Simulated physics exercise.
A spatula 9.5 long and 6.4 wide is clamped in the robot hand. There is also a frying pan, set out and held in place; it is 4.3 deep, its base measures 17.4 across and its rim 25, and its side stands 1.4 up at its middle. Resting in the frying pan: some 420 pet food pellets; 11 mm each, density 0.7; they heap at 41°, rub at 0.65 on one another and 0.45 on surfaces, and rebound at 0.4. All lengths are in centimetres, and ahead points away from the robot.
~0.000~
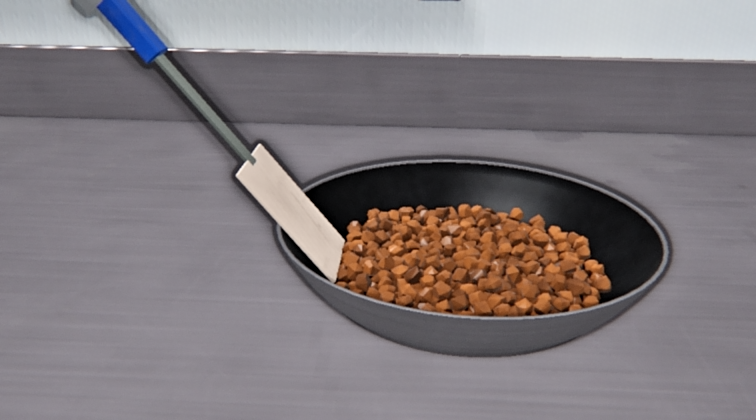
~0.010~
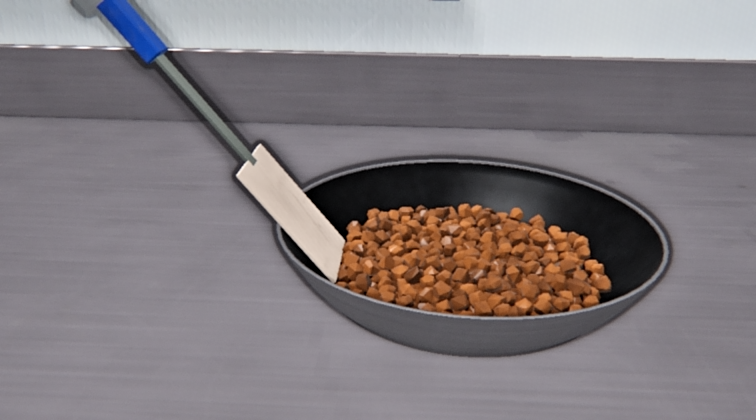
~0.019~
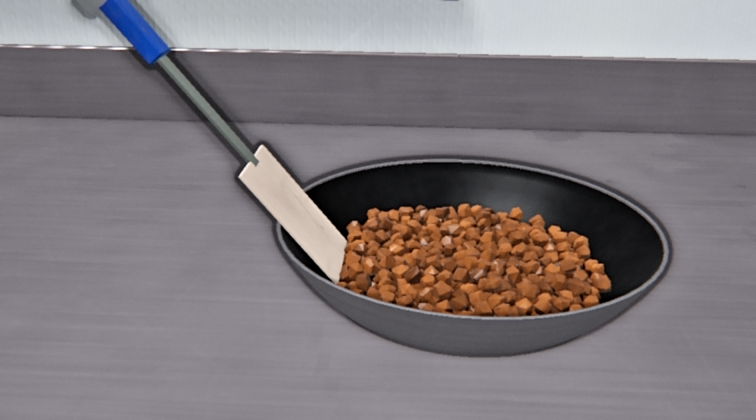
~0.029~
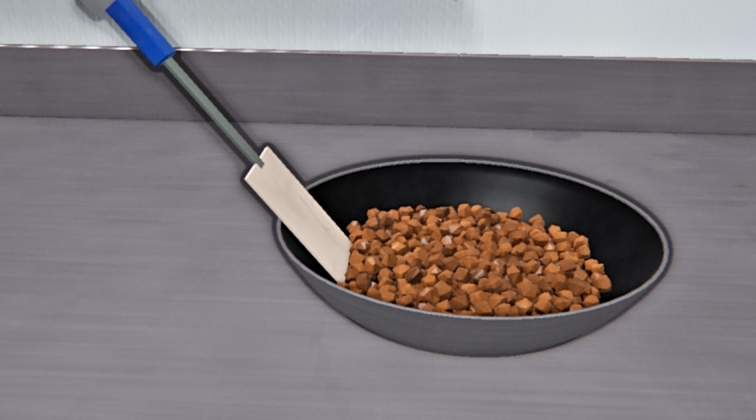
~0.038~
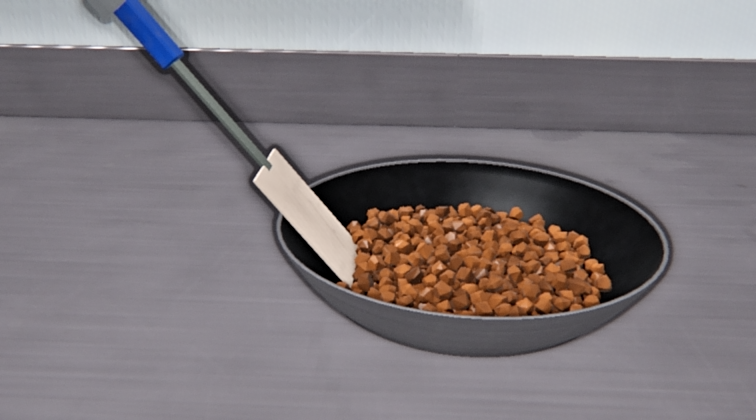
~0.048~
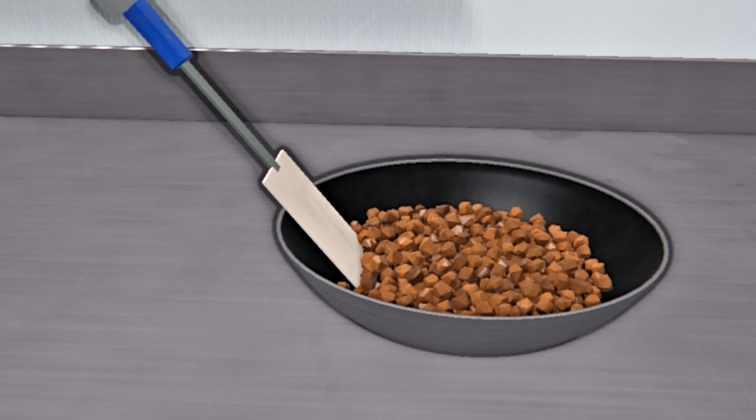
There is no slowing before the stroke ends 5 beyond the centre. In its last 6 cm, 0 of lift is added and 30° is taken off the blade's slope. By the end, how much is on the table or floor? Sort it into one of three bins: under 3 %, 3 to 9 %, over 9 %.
Bin: Under 3 %.
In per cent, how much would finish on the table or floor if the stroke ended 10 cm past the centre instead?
Close to 15 per cent would end on the table or floor.
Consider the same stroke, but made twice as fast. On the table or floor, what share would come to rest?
I'd say close to 0 per cent.
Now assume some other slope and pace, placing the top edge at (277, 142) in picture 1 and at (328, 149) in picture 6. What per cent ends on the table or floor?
Roughly 5 %.
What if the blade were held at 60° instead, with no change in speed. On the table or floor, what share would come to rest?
My guess is close to 0 per cent.
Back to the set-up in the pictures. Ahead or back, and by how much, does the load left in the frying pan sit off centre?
Some 4.0 cm ahead of the centre.
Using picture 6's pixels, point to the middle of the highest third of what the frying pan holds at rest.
About (589, 249).
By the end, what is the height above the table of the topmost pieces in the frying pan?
5.5 cm.
By 0.12 s, sloping 51°, highest piece 4 above the table; 420 in the frying pan.
By 0.20 s, sloping 38°, highest piece 5 above the table; 420 in the frying pan.
By 0.43 s, sloping 21°, highest piece 5 above the table; 417 in the frying pan, 3 on the table or floor.
By 1.48 s, sloping 21°, highest piece 5 above the table; 417 in the frying pan, 3 on the table or floor.
Final count, 417 in the frying pan, 3 on the table or floor. That is 1 % on the table or floor.
